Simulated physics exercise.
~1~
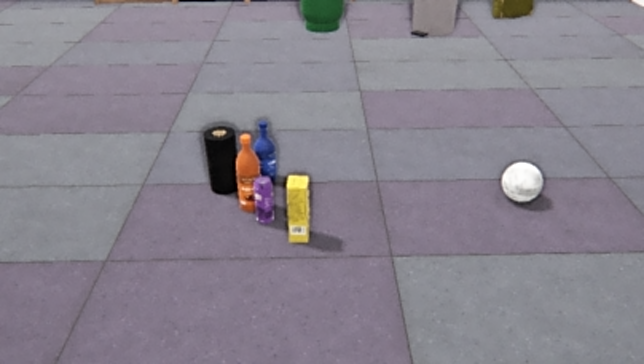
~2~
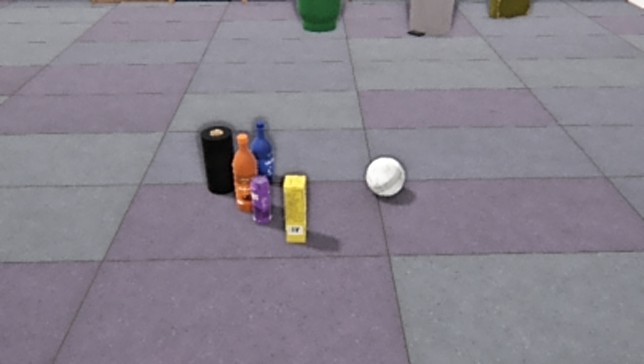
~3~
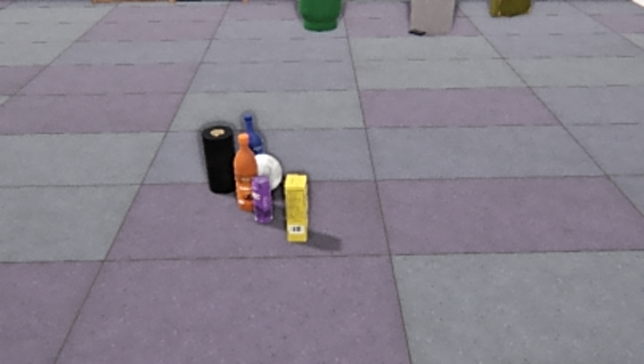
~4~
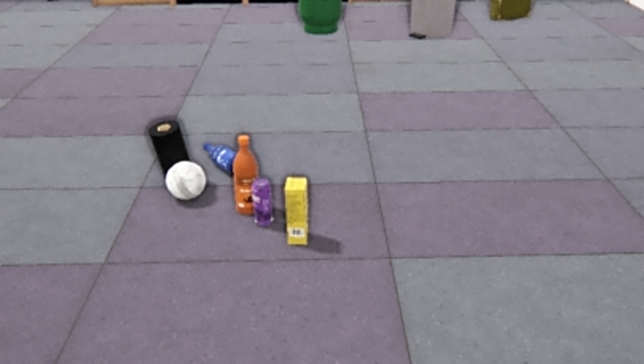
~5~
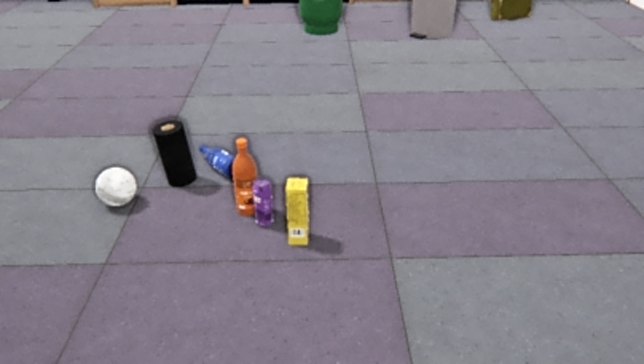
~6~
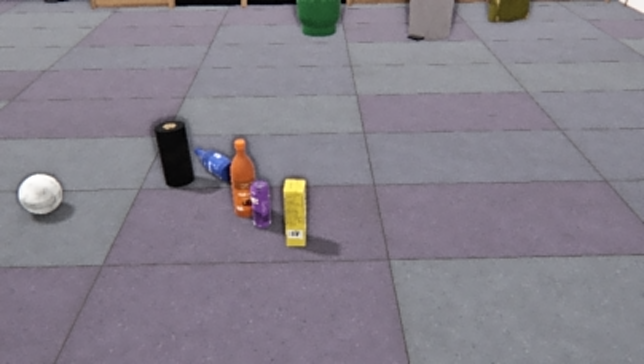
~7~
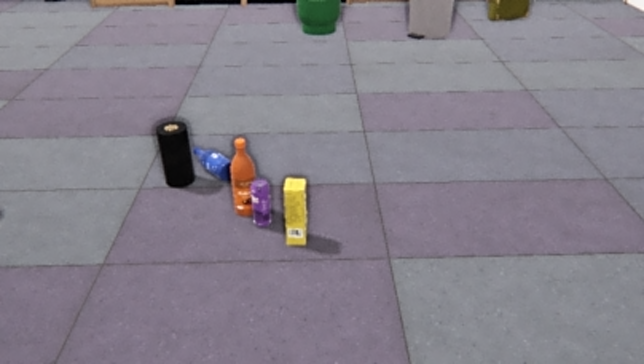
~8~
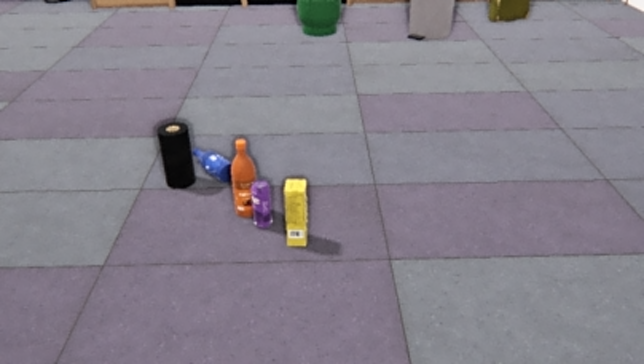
On a tiled floor, a white ball rolls left, toppling a blue bottle and shifting an upright black roll before leaving view.
